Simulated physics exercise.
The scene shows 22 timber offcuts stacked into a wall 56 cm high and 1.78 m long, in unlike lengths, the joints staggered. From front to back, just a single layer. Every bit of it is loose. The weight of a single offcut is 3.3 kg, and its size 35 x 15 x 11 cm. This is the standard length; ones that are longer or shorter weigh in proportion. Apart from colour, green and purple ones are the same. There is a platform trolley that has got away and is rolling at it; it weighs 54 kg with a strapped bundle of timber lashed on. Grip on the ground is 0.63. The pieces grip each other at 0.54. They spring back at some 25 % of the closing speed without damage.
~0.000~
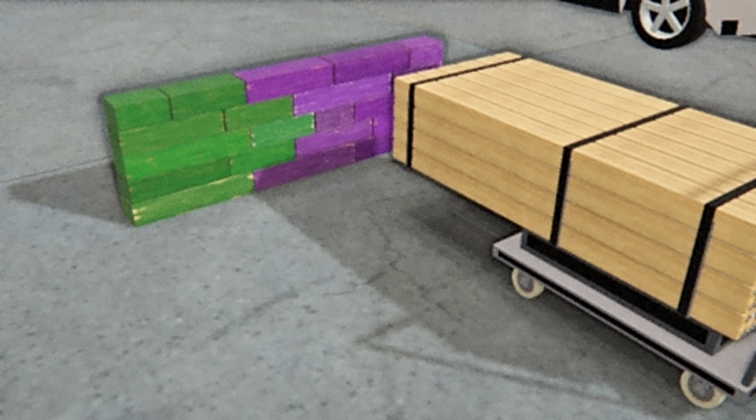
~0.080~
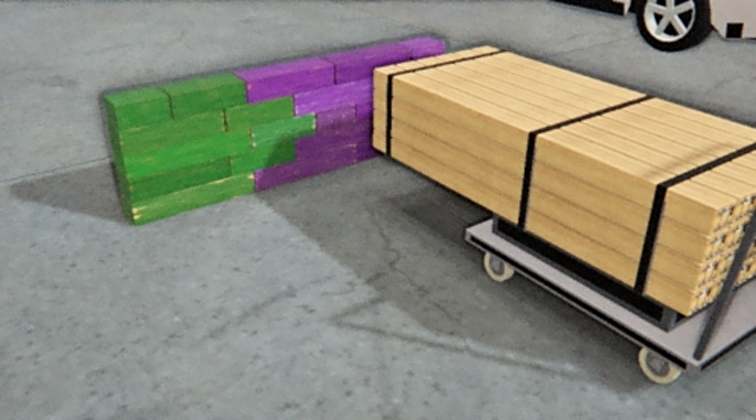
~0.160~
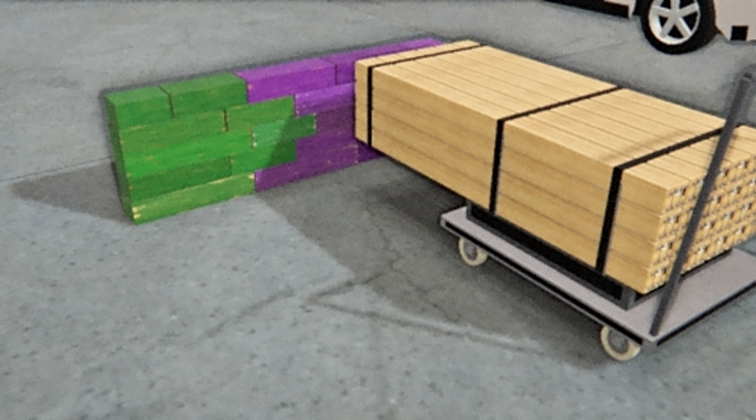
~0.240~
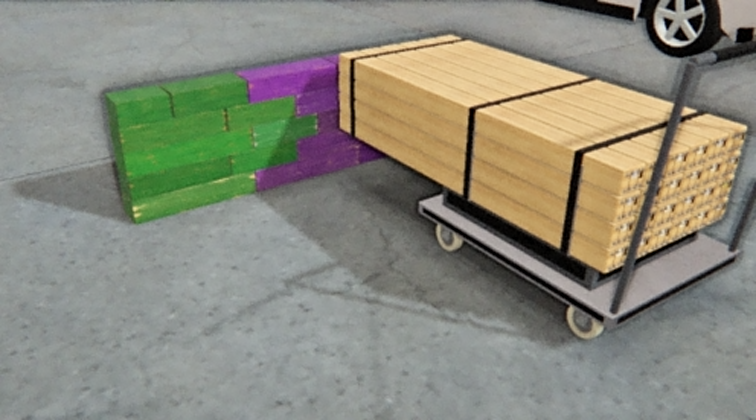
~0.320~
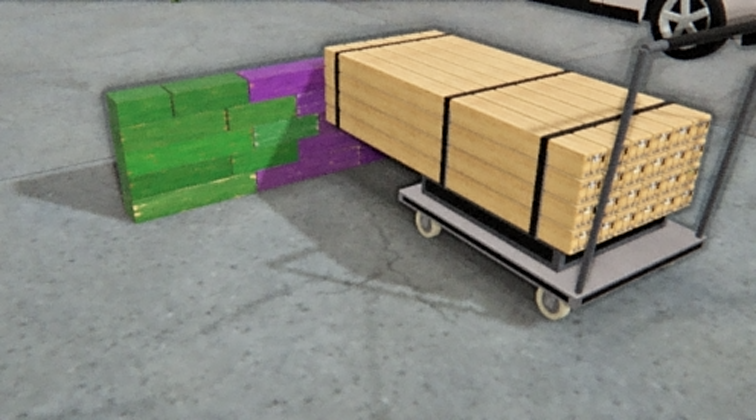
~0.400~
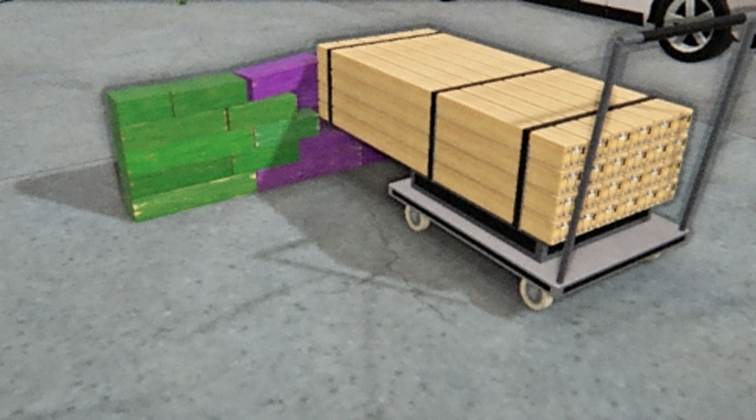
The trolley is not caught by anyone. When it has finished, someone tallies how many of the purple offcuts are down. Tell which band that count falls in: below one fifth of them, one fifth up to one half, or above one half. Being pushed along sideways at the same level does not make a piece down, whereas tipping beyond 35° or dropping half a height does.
The count falls above one half.
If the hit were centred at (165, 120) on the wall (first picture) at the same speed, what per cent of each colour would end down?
For green it's 70 per cent, for purple 10 per cent.
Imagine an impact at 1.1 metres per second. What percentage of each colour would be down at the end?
Down at the end: Green 30 per cent, purple 80 per cent.
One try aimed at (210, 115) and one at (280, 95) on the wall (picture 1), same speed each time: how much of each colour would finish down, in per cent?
You'd get green at 90 followed by 80, and purple at 20 followed by 30 percent.
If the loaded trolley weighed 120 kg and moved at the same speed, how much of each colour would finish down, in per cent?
Down at the end: Green 0 per cent, purple 60 per cent.
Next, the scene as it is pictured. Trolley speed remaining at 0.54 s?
It is moving at around 0.9 m/s.
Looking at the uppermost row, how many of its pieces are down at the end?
The count is 3.
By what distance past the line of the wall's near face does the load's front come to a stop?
It sits some 80 cm past it.
By 0.54 s, load 22 cm past the wall's line, still rolling; 7 of the 13 purple offcuts down (7 of 22 in all colours); top purple offcut tilted 21°, 39 mm lower.
By 0.88 s, load 53 cm past the wall's line, still rolling; 8 of the 13 purple offcuts down (8 of 22 in all colours); top purple offcut on its side.
When it is over (1.7 s), load 80 cm past the wall's line, stopped; 8 of the 13 purple offcuts down (8 of 22 in all colours); top purple offcut on its side; top green offcut unmoved. That is 62 per cent. In pixels of the last frame, middles, top purple offcut near (219, 132), top green offcut near (205, 94).
